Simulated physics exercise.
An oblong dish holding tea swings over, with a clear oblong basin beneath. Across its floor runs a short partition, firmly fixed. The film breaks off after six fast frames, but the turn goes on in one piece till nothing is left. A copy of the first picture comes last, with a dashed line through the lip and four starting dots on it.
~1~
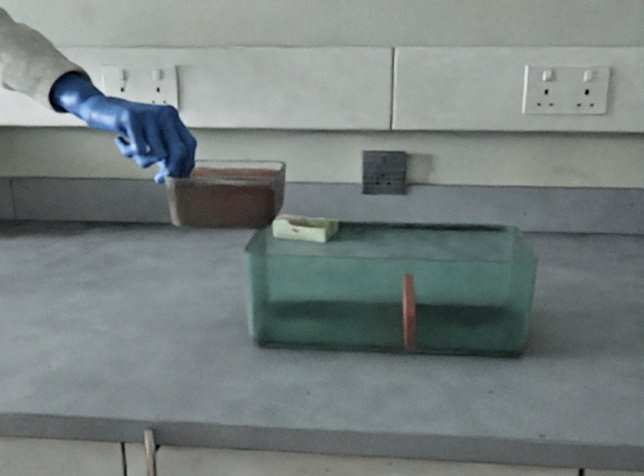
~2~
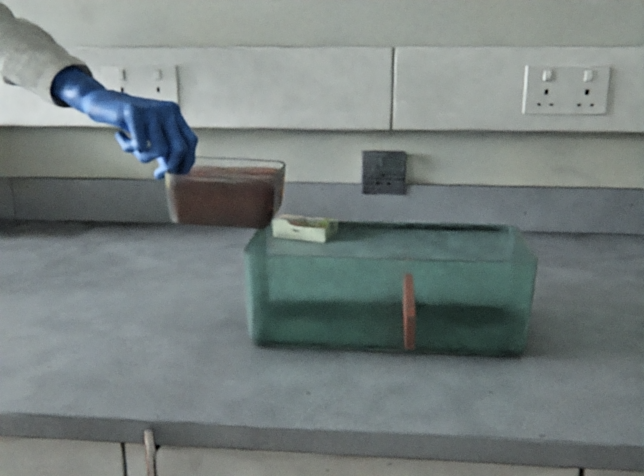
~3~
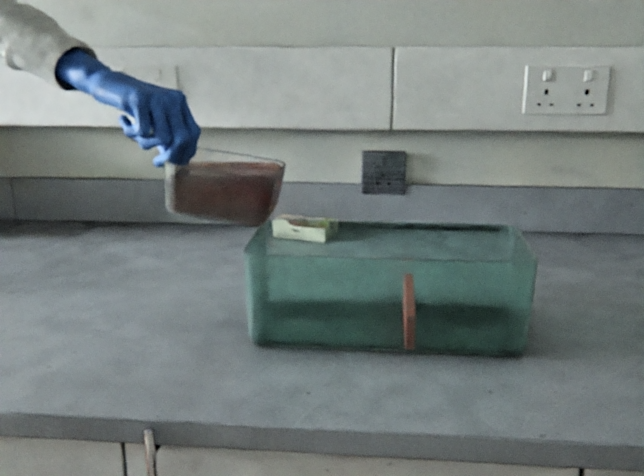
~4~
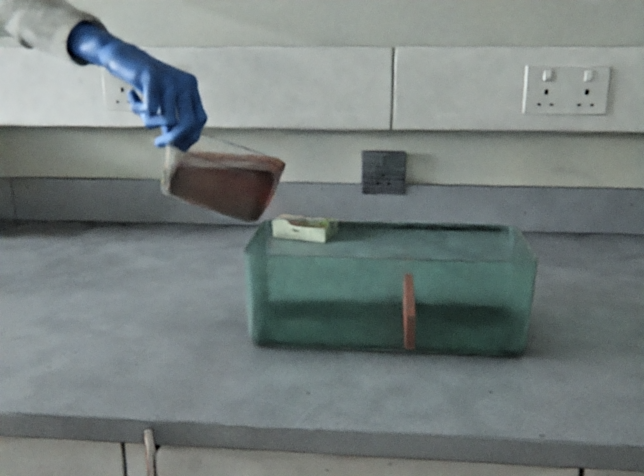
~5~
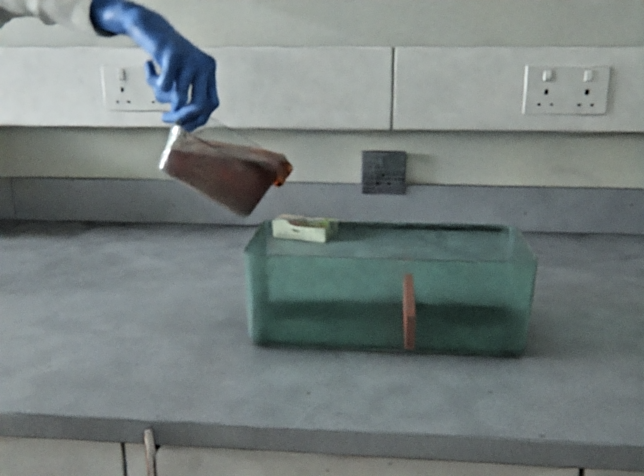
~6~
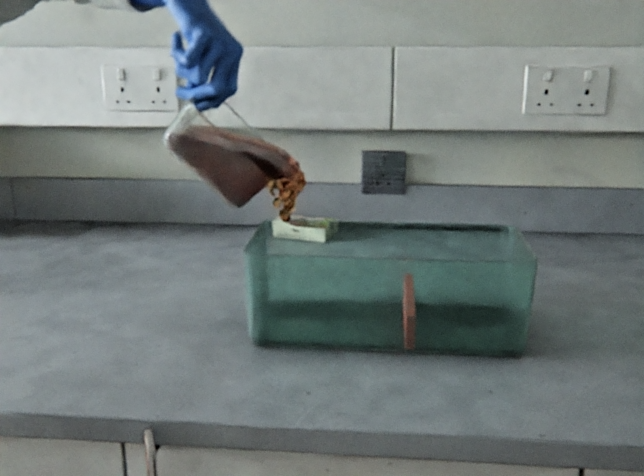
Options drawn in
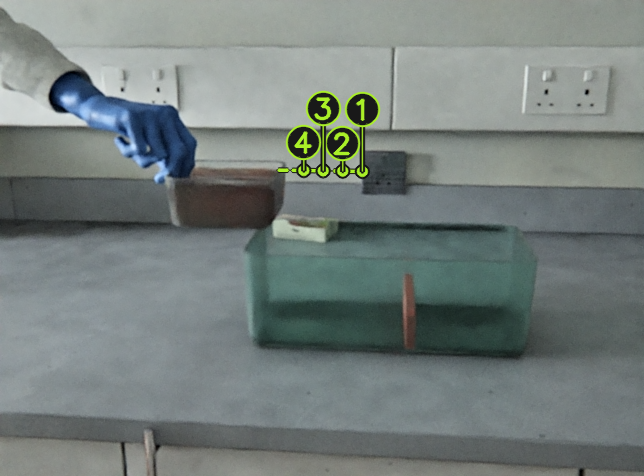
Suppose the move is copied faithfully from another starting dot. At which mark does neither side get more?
Dot 3.
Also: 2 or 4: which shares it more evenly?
2.
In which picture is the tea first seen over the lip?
In picture 4.
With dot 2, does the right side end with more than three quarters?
No, it does not.
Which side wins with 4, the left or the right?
The left side.
On the marked copy, 1 at (362, 171); 2 at (342, 171); 3 at (323, 170); 4 at (303, 170).
With 1, about 20 % ends left of the wall and 78 % right of it.
With 2, about 33 % ends left of the wall and 65 % right of it.
With 3, about 52 % ends left of the wall and 46 % right of it.
With 4, about 73 % ends left of the wall and 16 % right of it; 11 % is lost outside.
